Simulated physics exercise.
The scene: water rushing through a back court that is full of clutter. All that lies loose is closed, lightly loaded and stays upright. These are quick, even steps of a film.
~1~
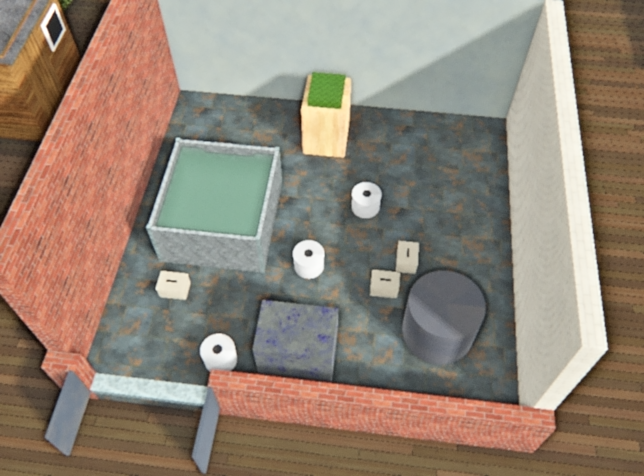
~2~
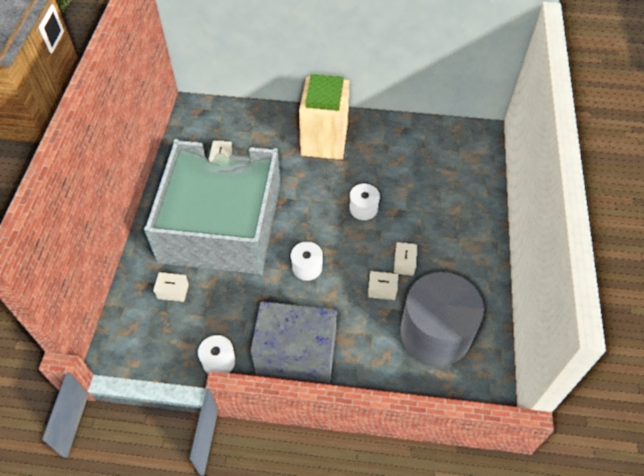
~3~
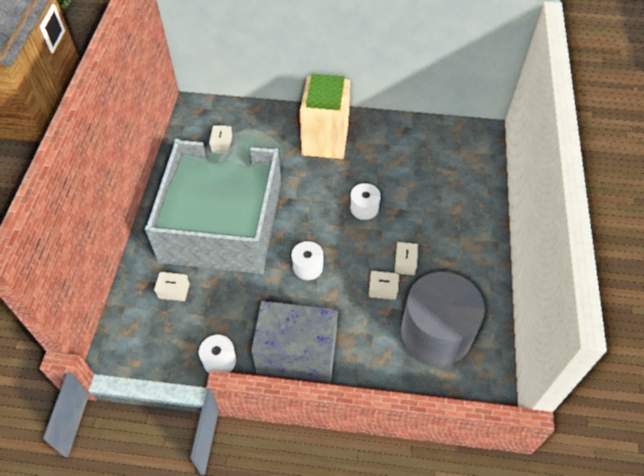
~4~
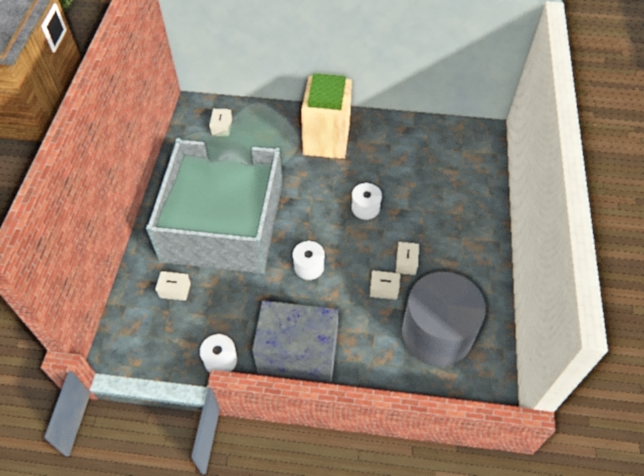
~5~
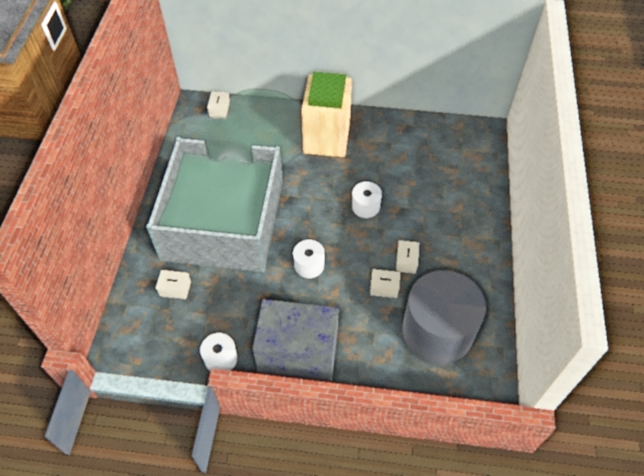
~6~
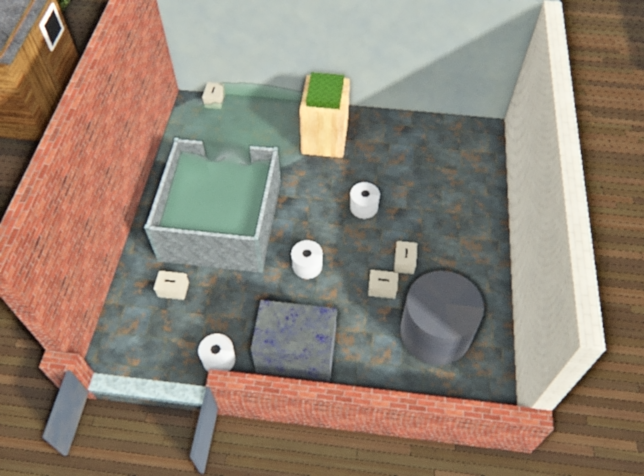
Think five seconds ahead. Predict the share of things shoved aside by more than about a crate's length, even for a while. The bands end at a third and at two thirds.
Share: Less than a third.
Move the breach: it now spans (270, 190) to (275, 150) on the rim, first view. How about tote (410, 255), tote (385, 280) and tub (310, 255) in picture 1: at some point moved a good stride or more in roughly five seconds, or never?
In turn: Moved that far, moved that far, no.
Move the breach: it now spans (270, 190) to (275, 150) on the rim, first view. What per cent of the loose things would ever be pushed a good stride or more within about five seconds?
I make it 40 per cent.
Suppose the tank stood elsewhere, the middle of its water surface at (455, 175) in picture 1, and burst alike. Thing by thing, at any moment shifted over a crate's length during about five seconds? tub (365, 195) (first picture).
Verdict: Pushed that far.
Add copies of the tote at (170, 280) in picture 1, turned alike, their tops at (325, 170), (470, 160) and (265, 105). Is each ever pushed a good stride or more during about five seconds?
As listed: Less than that, moved that far, swept aside.
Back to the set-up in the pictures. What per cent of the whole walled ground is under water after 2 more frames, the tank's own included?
Some 20 per cent.
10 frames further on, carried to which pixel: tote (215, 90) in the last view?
Near (188, 115).
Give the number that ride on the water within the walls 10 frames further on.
The number is 1.
A moment on, 1 of 7 are well off their spots; 1 afloat.
Next, 1 of 7 are well off their spots; 1 afloat.
Later, 1 of 7 are well off their spots; 1 afloat.
In the end, 1 of 7 are well off their spots, and 1 have been at some point; 1 afloat.
